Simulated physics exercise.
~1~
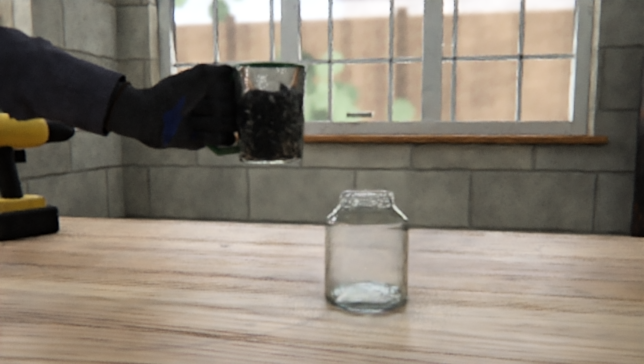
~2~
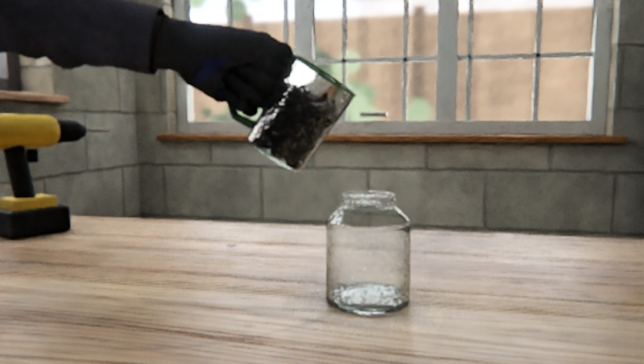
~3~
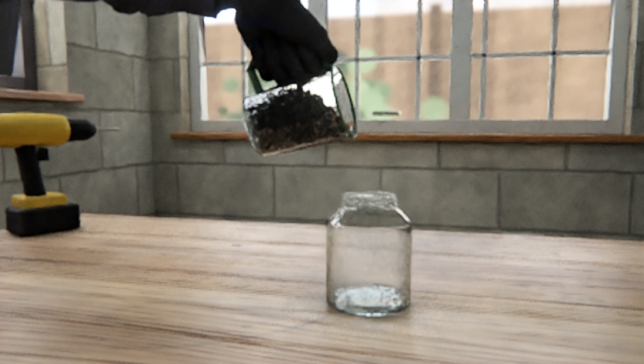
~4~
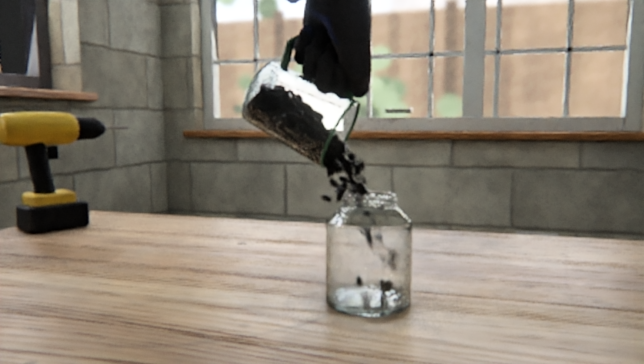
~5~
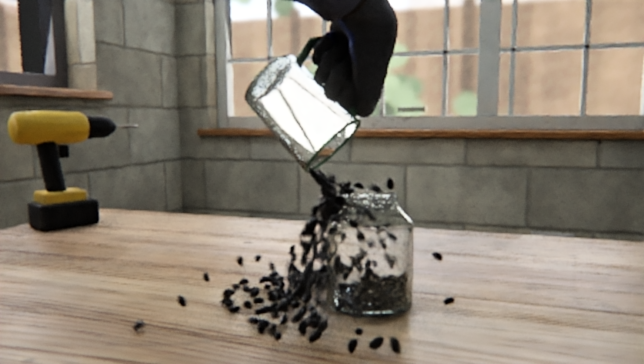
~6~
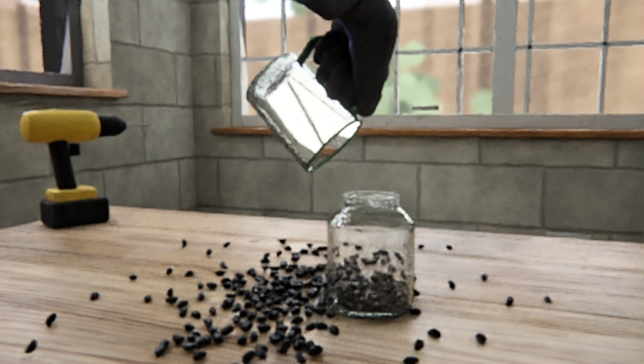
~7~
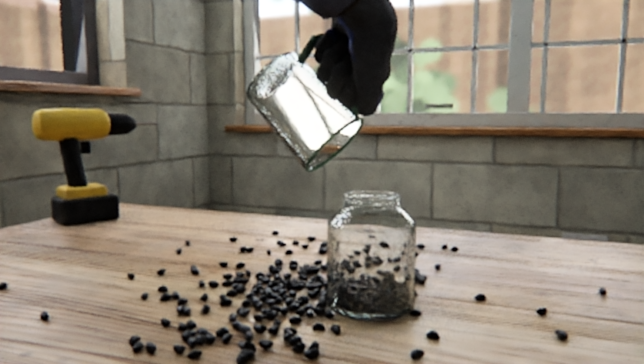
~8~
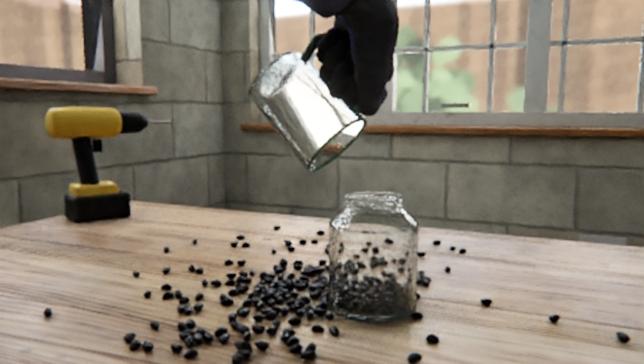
The clip opens on a wooden table with an empty glass jar, a yellow and black drill to the left, and a black-gloved hand holding a clear cup of black beans before a window. The hand moves the cup right, tipping it onto its side above the jar. Beans begin to tumble from the rim, the first dropping into the jar. As the cup tilts further, the rest rush out, many missing the opening and scattering over the table. The view drifts slightly sideways. Finally the emptied cup stays tipped over the partly filled jar, with most beans lying spilt around it.
